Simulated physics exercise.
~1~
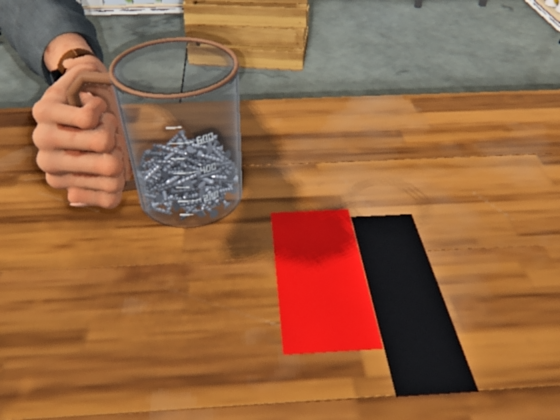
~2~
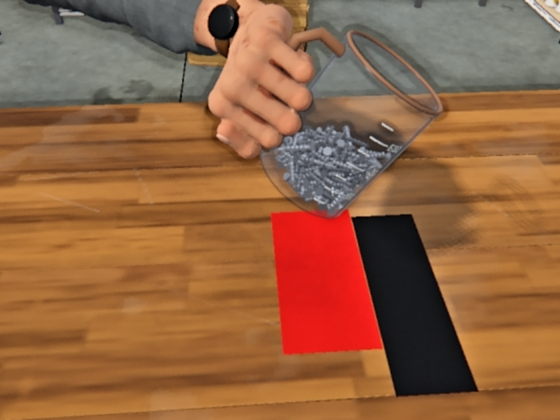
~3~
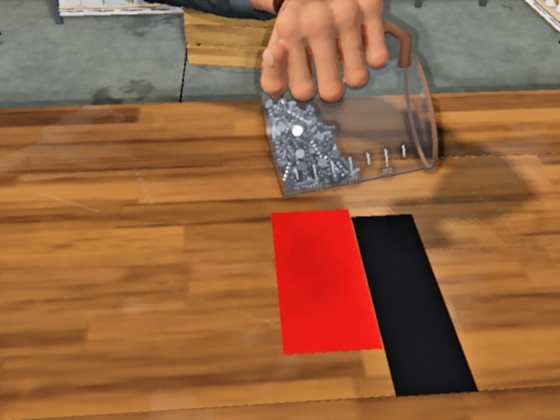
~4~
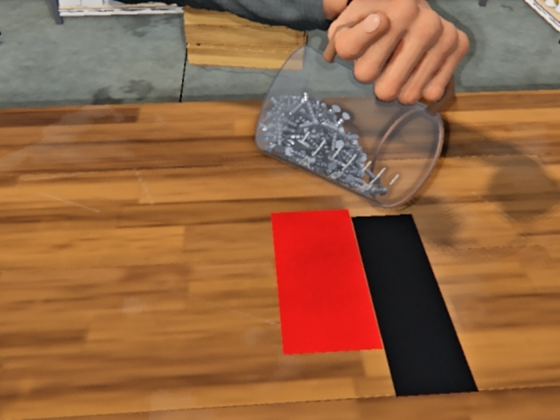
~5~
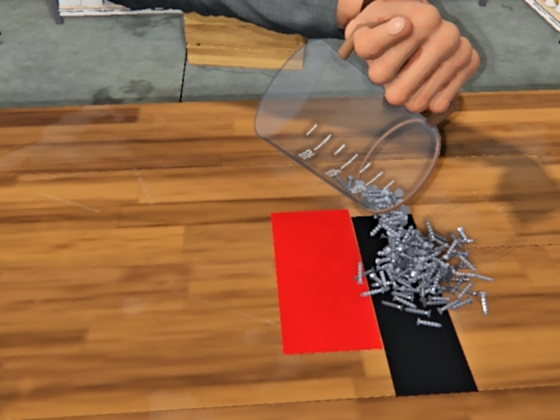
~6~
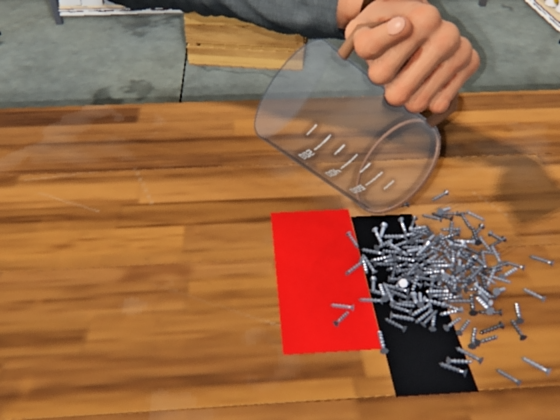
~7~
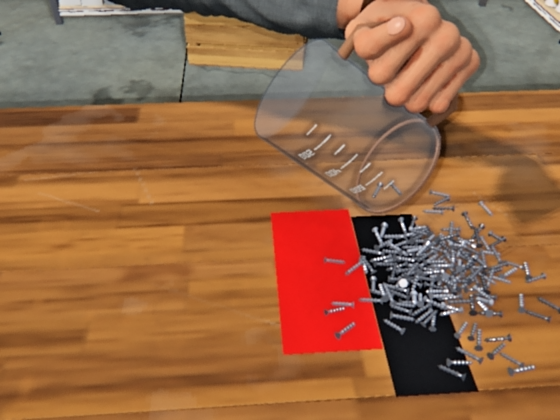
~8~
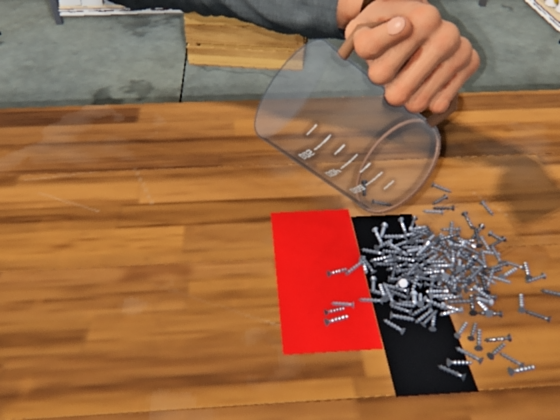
The clip opens on a wooden table where a hand grips a clear jug of steel screws, with a red mat and a black mat lying side by side in front. The hand lifts the jug to the right and tips it until it lies on its side, the screws sliding about inside. It tilts further, mouth angled down, and the screws pour out in a rush onto the black mat. They scatter into a loose pile, spilling rightward onto bare wood, with a few on the red mat. The jug stays tipped, a few screws still visible against it, as the pile settles.
